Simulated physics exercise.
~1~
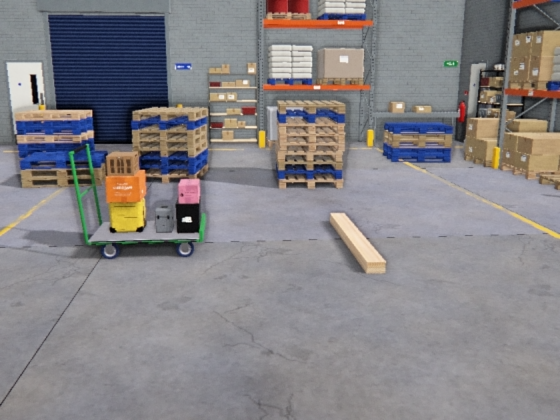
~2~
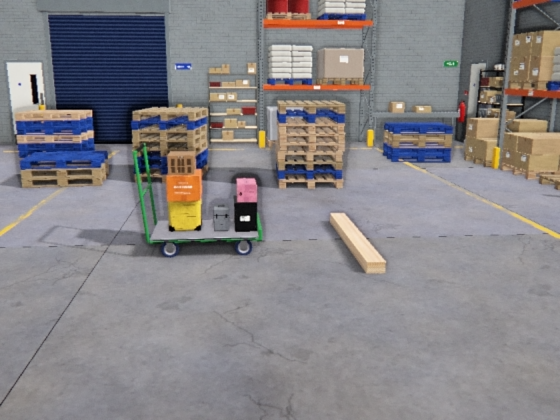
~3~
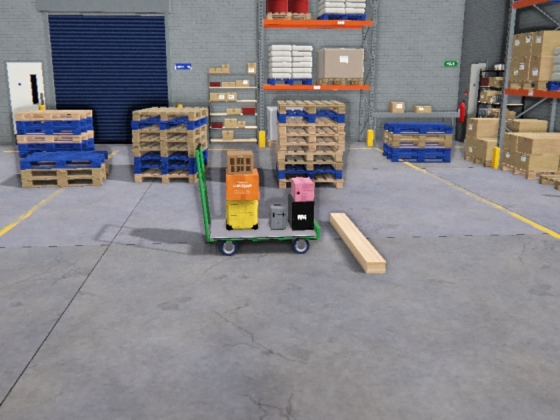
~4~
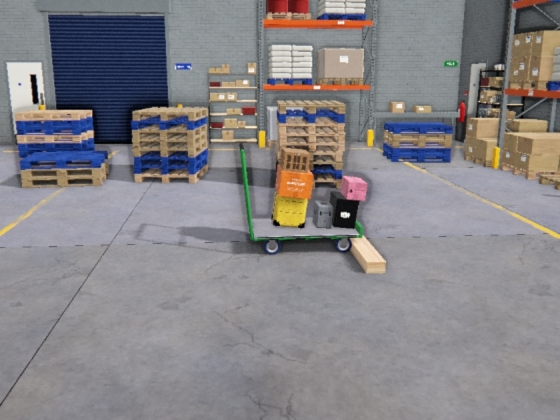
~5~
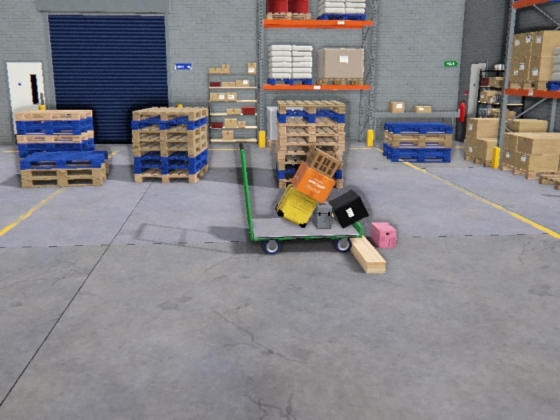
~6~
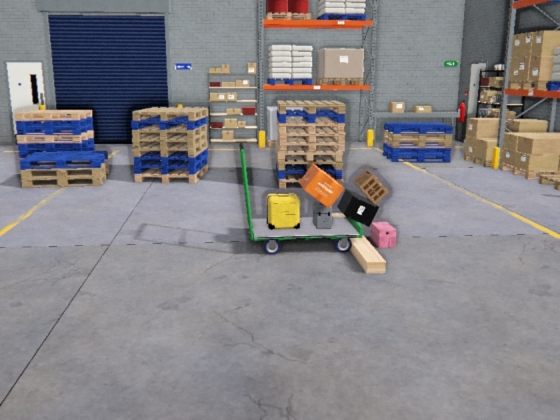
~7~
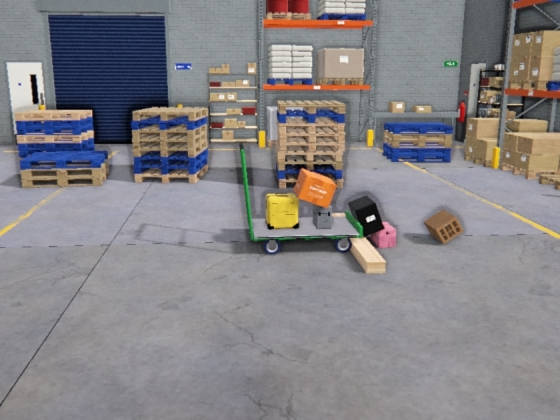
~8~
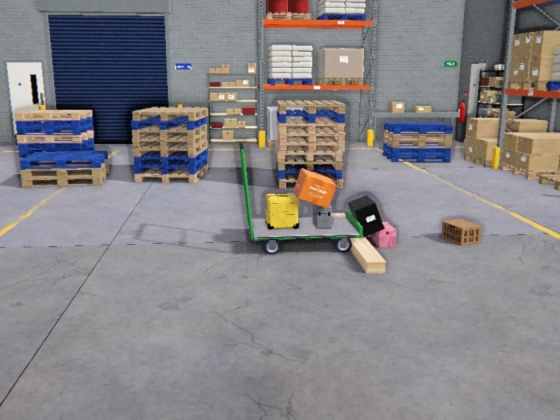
The clip shows a green-handled trolley rolling right across a warehouse floor until it stops at a wooden beam, sending its load tumbling forward; the pink carton, brown crate and black tote end up past the front rim, while the yellow suitcase, grey toolbox and tilted orange carton stay aboard.
